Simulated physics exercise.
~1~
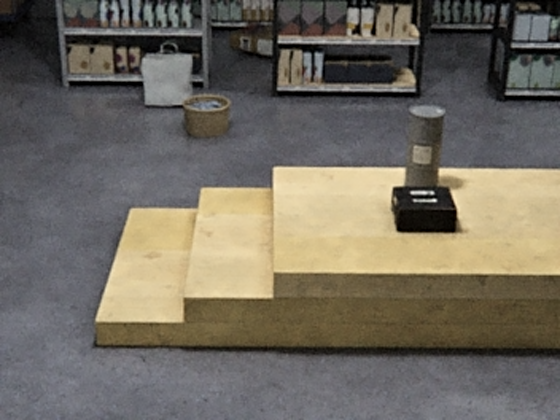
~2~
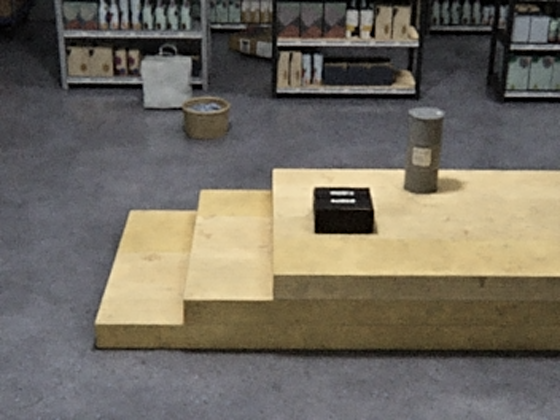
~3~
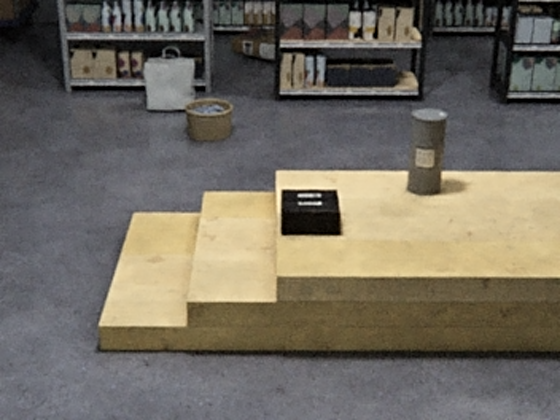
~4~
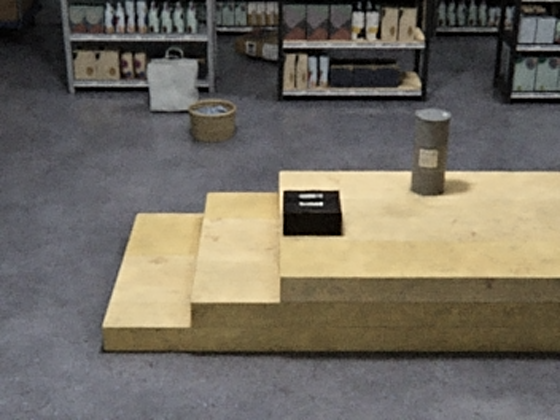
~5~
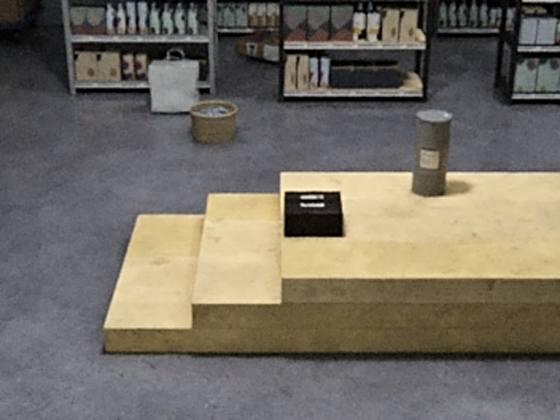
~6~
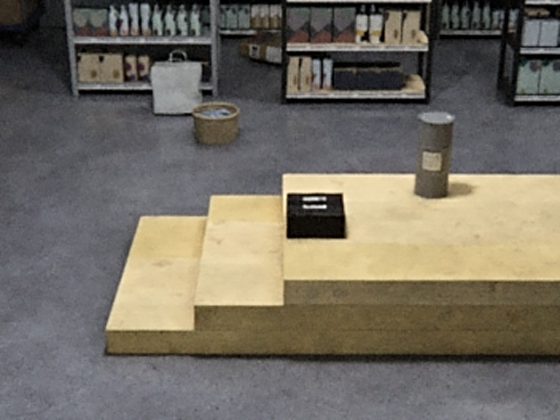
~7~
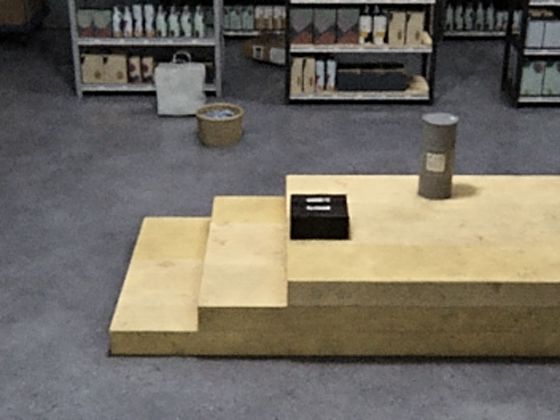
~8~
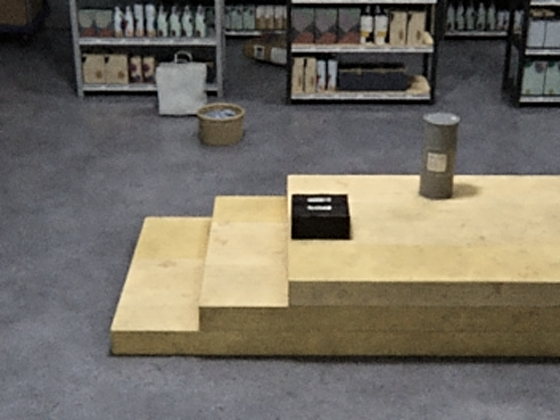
A black box slid left across the top of a short flight of pale wooden steps, moving away from a grey canister that stayed put, and came to rest on the landing close to the edge, without dropping onto the steps below.
